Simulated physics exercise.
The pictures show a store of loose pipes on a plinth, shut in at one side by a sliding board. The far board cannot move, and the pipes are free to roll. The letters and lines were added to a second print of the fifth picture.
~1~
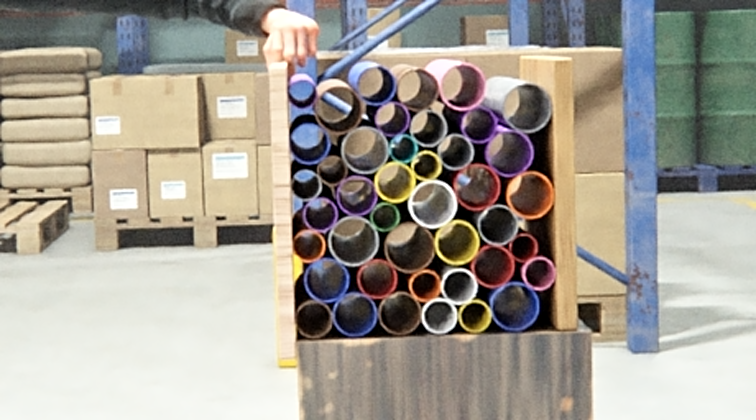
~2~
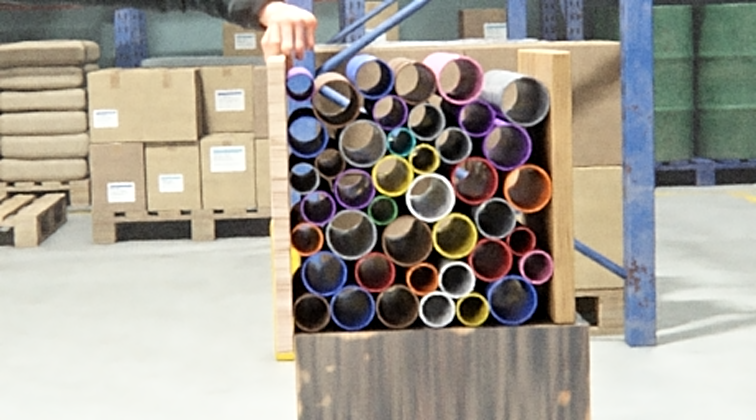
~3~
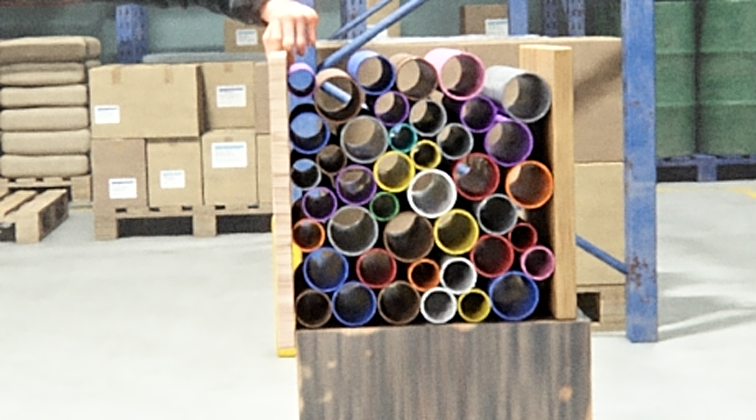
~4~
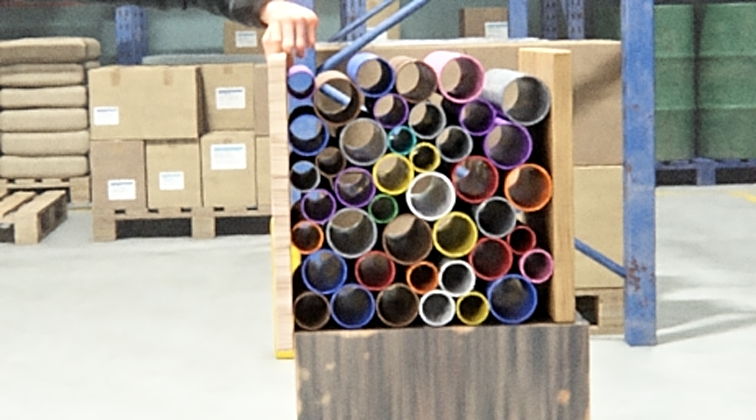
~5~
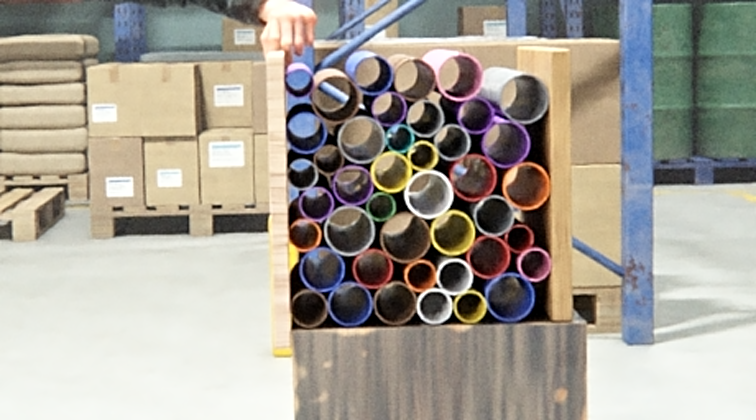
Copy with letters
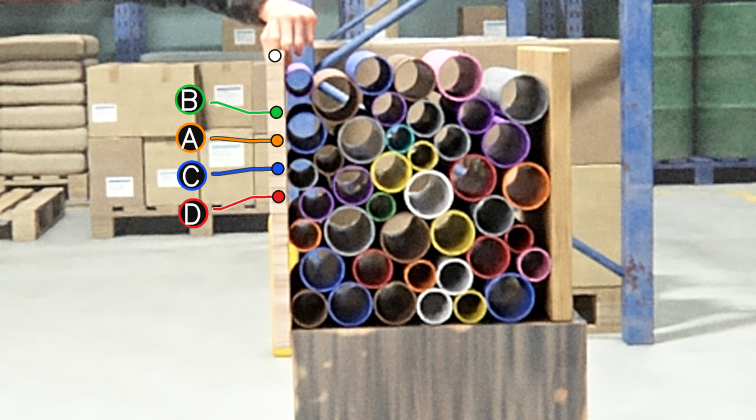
In a warehouse, a hand rests atop a board beside stacked colourful pipes that stay still.
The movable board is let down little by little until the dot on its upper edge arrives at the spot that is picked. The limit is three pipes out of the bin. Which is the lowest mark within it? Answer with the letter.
The answer is mark A.
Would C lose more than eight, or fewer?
At C, fewer than eight.
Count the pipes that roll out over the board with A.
The count is one.
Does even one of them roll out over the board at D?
At D: Yes.
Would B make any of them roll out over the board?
At B: No.
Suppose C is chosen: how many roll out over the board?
With C, four.
On the marked copy, A at (277, 140); B at (276, 112); C at (278, 169); D at (278, 197); the white dot at (275, 56).
Taking A. A third of the way, top of the board (285, 99).
Two thirds of the way, top of the board (286, 140).
When it is over, top of the board (286, 140), one out over the board.
As for the rest, B none out over the board; C four out over the board; D more than three out over the board.
